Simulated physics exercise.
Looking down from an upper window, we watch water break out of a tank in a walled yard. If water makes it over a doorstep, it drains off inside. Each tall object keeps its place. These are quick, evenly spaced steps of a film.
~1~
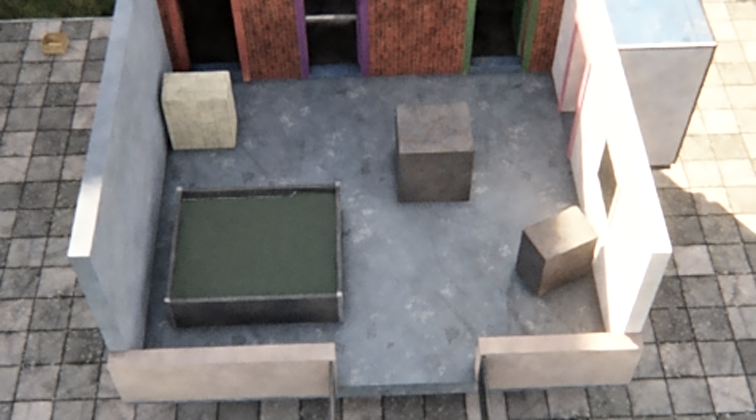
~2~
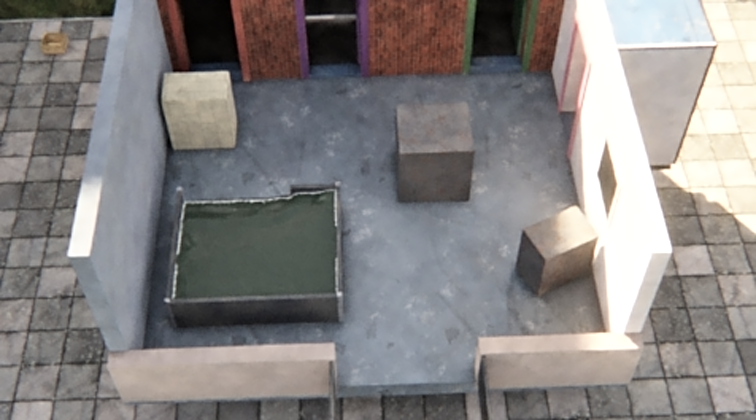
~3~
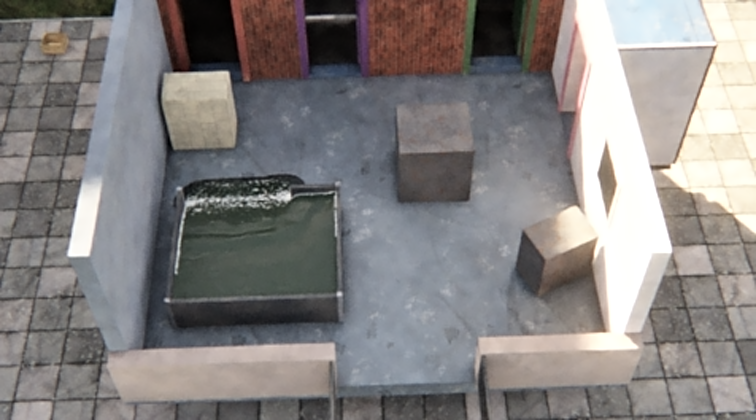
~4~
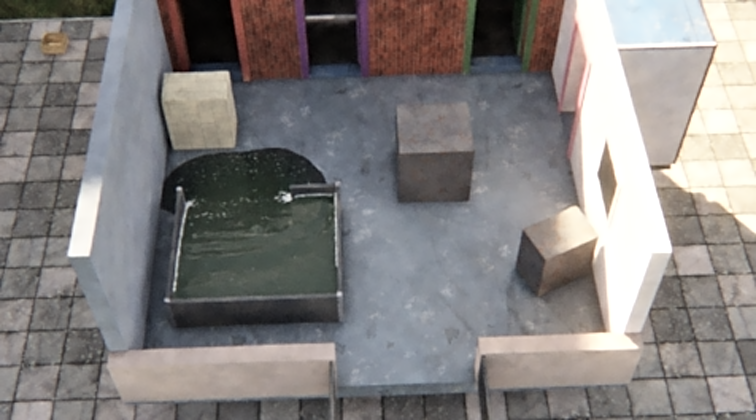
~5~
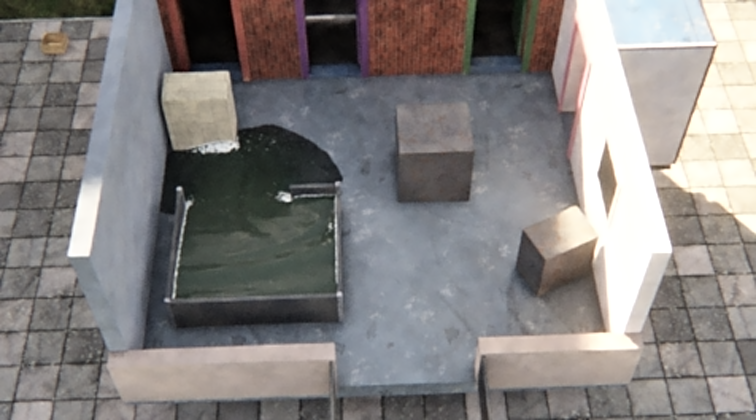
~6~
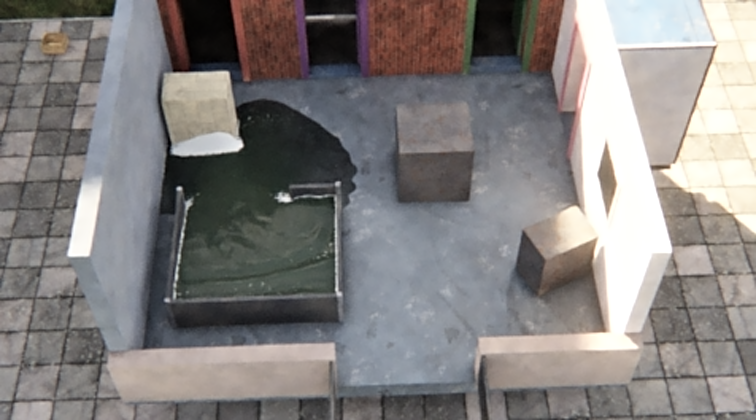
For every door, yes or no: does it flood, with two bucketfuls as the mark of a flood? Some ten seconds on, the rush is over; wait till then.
Pink door: Yes, red door: No, purple door: Yes, green door: No.
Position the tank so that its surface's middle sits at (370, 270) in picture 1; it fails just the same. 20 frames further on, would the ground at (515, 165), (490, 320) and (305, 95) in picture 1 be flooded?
Taking the three spots in turn, I'd say spared, then spared, then drenched.
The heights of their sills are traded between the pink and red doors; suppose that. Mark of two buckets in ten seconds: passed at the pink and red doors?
Here's how I see it: The pink door does not reach it, the red door gets past it.
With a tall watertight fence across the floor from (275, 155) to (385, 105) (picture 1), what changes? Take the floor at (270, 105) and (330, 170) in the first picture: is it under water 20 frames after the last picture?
As listed: Under water, covered.
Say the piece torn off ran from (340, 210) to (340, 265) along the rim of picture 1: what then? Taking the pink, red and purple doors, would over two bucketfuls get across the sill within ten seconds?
Result - pink: Above the limit; red: Below the limit; purple: Below the limit.
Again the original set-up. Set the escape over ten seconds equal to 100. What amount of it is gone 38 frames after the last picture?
Roughly 55 percent.
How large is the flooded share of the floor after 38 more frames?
I make it 75 per cent.
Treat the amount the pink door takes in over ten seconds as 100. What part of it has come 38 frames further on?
Roughly 40 percent.
A moment on, water covers 25 % of the floor; the pink door not reached, the red door wet at the sill, nothing in, the purple door wet at the sill, nothing in, the green door not reached.
Next, water covers 25 % of the floor; the pink door not reached, the red door wet at the sill, nothing in, the purple door over two buckets in, the green door not reached.
Then, water covers 50 % of the floor; the pink door not reached, the red door under two buckets in, the purple door far over two buckets in, the green door wet at the sill, nothing in.
Later, water covers 75 % of the floor; the pink door over two buckets in, the red door under two buckets in, the purple door far over two buckets in, the green door wet at the sill, nothing in.
In the end, water covers 95 % of the floor; the pink door far over two buckets in, the red door under two buckets in, the purple door far over two buckets in, the green door wet at the sill, nothing in.
